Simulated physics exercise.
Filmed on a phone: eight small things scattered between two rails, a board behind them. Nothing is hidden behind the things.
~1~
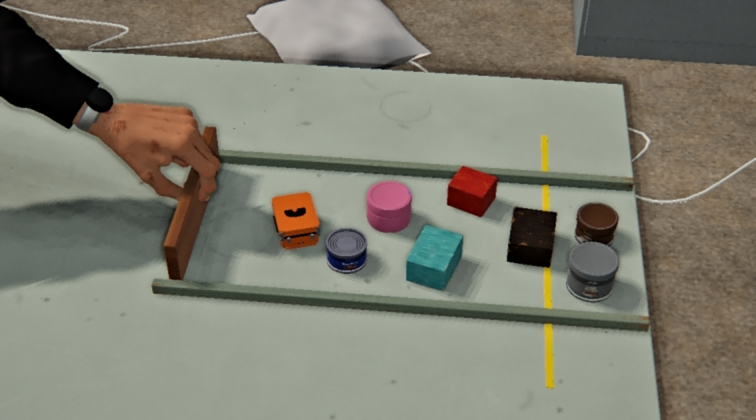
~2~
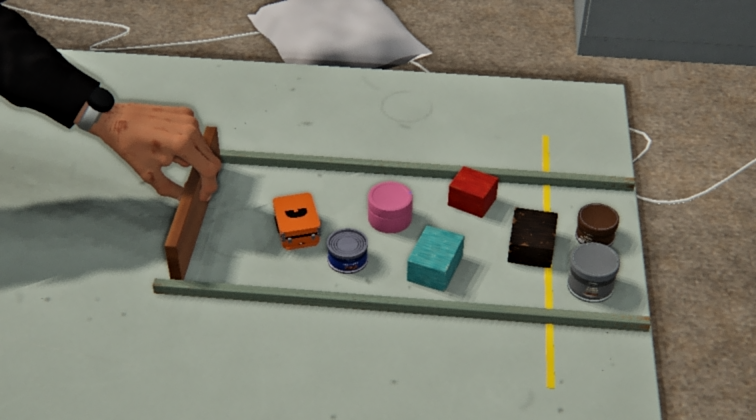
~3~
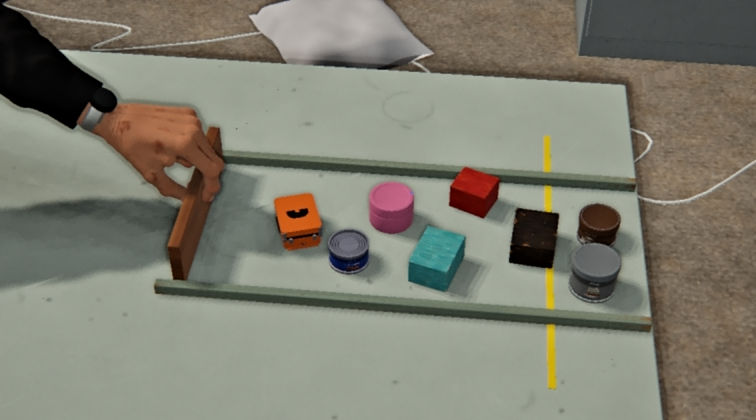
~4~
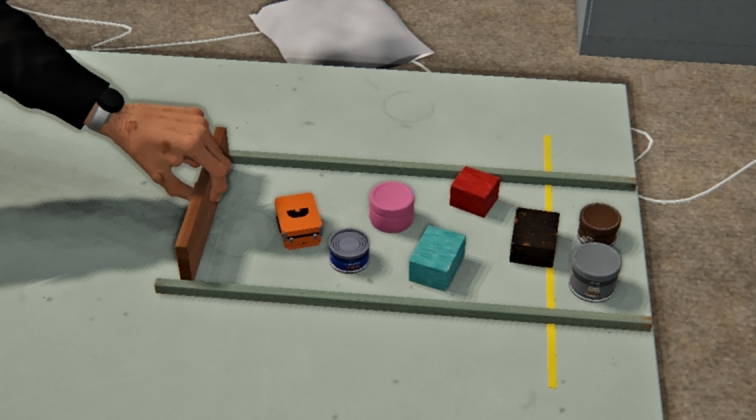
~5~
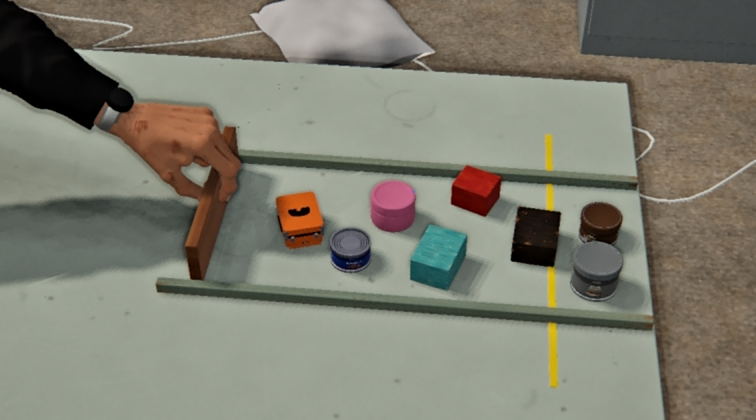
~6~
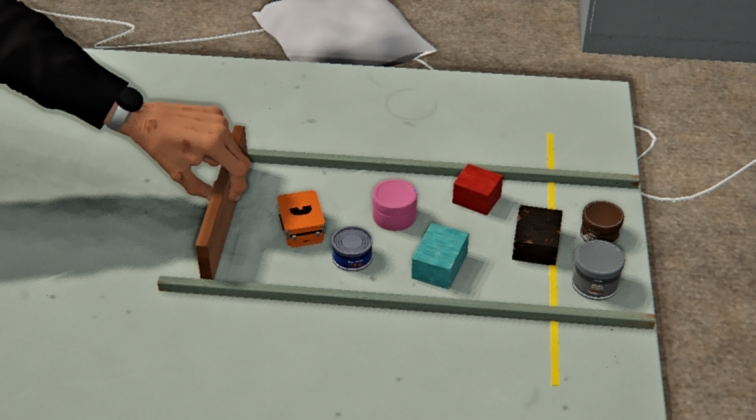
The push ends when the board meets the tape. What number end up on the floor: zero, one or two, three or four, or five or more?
Outcome: The number that fall off is one or two.
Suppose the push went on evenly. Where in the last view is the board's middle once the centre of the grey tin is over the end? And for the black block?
Its middle is around (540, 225) and around (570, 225).
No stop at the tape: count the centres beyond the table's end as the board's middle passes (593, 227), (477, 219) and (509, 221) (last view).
Past the end: 4, 0 and 0.
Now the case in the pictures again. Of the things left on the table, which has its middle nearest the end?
The brown pot.
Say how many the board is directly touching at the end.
The number is 4.
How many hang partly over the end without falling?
Overhanging: 2.
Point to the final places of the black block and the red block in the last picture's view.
The black block stops around (628, 238); the red block around (572, 186).
Soon after, none off yet; brown pot at rest near (602, 224); grey tin at rest near (598, 270); black block at rest near (537, 235).
Then, none off yet; brown pot moved a little near (612, 218); grey tin moved a little near (613, 272); black block moved about its own width near (580, 234).
At rest, the number that fall off is one or two; fallen, grey tin.
